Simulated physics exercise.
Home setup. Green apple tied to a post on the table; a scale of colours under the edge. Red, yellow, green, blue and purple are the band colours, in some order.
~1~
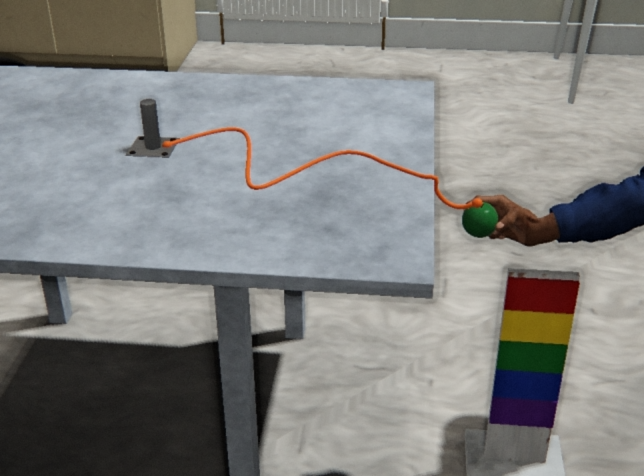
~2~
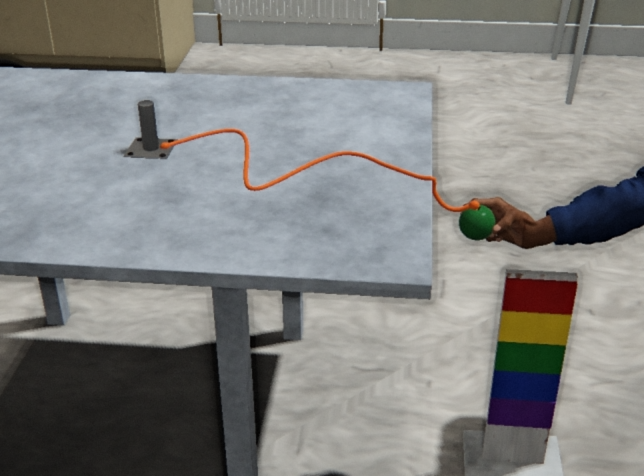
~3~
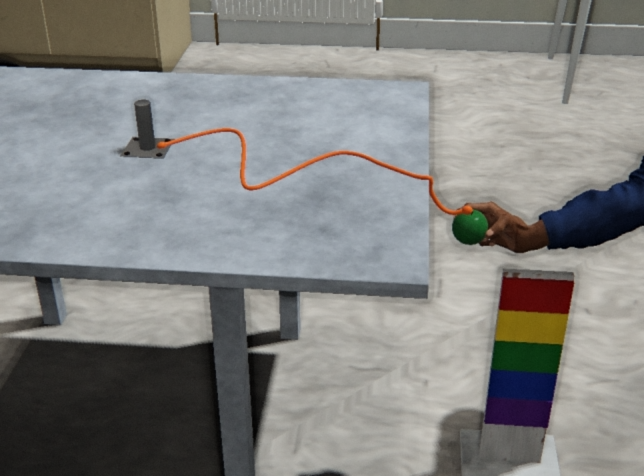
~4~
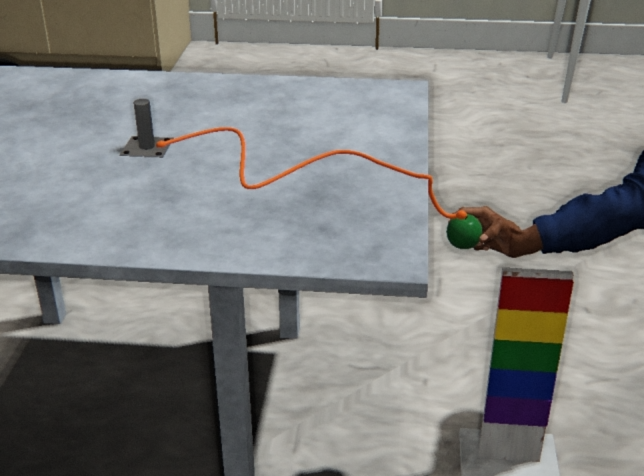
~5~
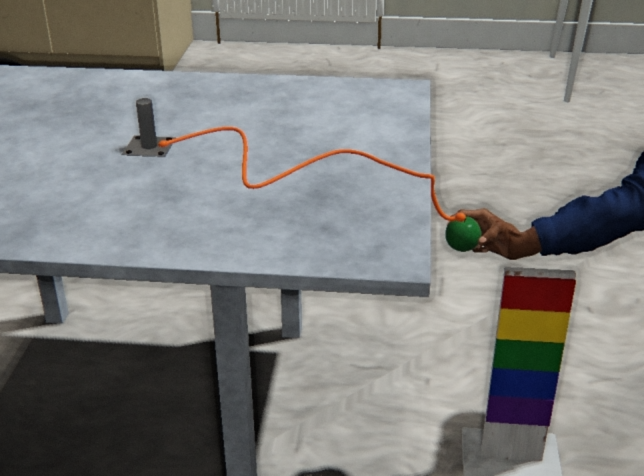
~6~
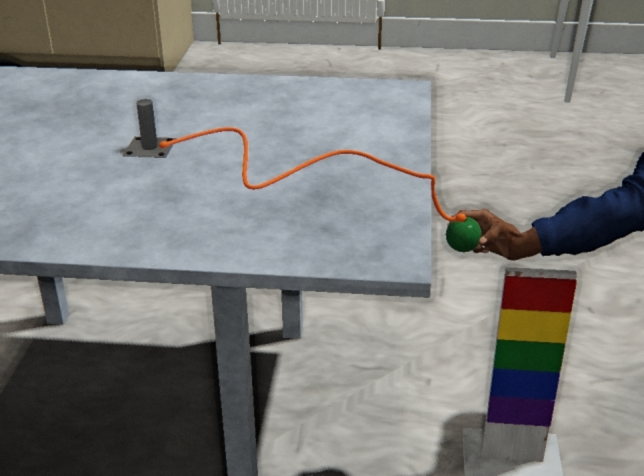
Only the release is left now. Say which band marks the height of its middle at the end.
The blue band marks it.
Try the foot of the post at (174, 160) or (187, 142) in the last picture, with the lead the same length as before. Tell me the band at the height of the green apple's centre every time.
Purple; purple.
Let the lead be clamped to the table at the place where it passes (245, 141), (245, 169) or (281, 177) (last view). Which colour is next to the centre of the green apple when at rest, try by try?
First try green, second try yellow, third try red.
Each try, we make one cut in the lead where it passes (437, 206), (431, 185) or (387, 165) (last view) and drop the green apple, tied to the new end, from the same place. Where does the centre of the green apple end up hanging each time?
The pixels come out at around (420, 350), (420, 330) and (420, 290), one per try.
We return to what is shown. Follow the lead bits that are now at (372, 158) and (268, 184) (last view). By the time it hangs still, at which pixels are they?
They finish close to (426, 254) and close to (389, 169).
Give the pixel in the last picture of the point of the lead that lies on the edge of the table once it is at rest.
Answer: The point at (300, 168).
A little later, apple near (448, 347); level with green.
Next, apple near (403, 354); level with blue.
Later still, apple near (426, 369); level with blue.
When it is over, apple near (417, 367); level with blue. Its centre hangs level with the blue band.
